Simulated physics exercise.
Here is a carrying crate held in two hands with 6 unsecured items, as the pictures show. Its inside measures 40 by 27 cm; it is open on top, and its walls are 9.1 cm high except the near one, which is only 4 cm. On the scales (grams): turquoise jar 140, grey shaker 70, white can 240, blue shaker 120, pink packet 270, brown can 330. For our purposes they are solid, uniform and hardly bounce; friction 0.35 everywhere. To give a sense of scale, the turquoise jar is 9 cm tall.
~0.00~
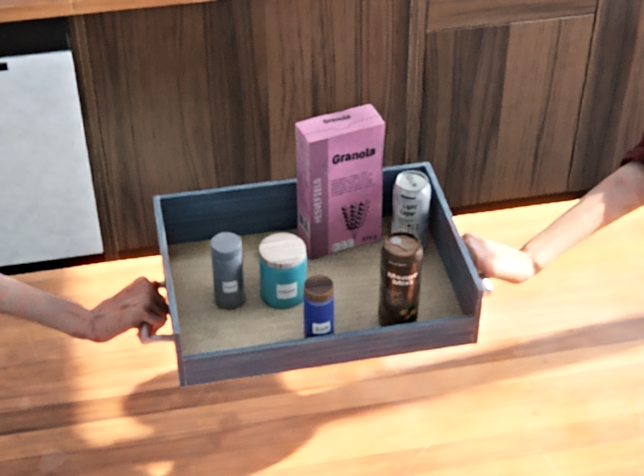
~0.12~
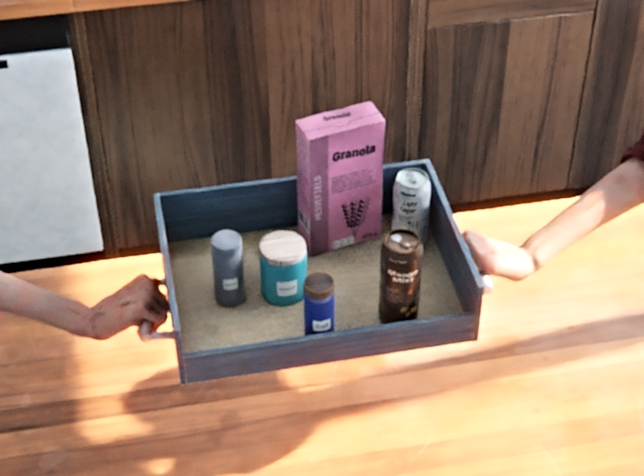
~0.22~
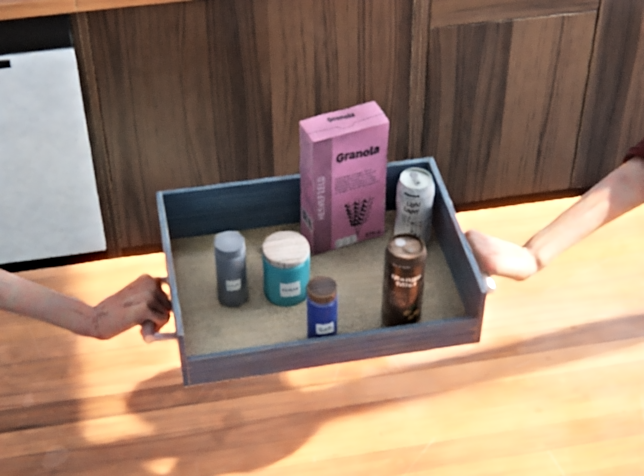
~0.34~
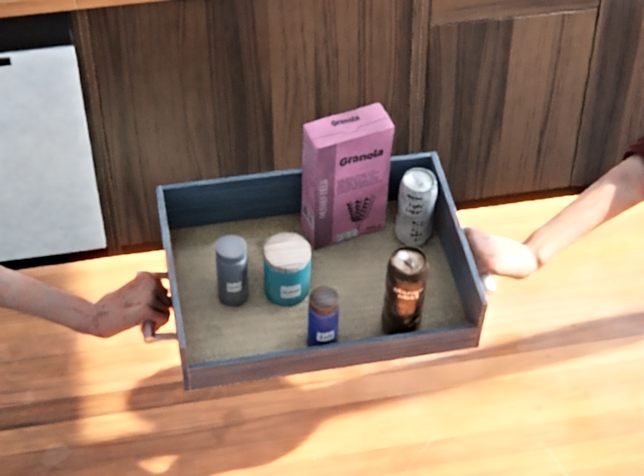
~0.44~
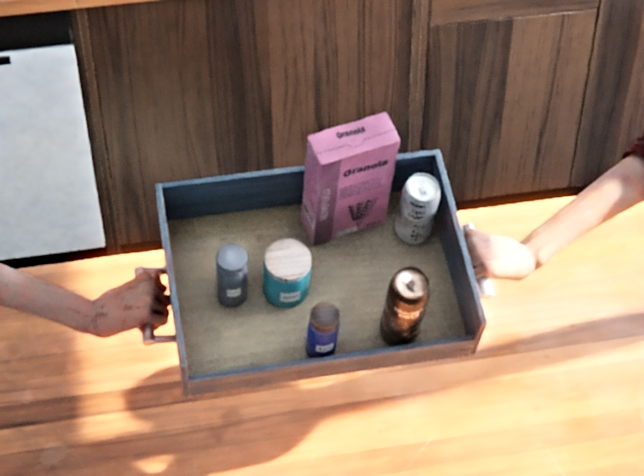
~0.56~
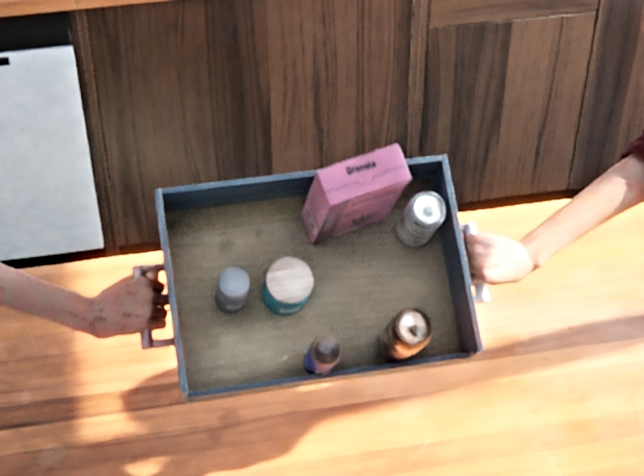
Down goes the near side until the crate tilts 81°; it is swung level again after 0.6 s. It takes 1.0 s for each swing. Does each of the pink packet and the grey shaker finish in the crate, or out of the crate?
The pink packet finishes out of the crate; the grey shaker finishes out of the crate.
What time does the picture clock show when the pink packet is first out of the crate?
At around 0.9 seconds on the pictures' clock.
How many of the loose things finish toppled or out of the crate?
My answer is 6.
Around 1.16 s, crate tipped 81°, near side down; grey shaker, white can, blue shaker, pink packet and brown can now out of the crate; turquoise jar tipped 62° against what carries it.
Around 2.16 s, crate tipped 47°, near side down; turquoise jar now out of the crate.
Finally (3.2 s), out of the crate, turquoise jar, grey shaker, white can, blue shaker, pink packet and brown can.
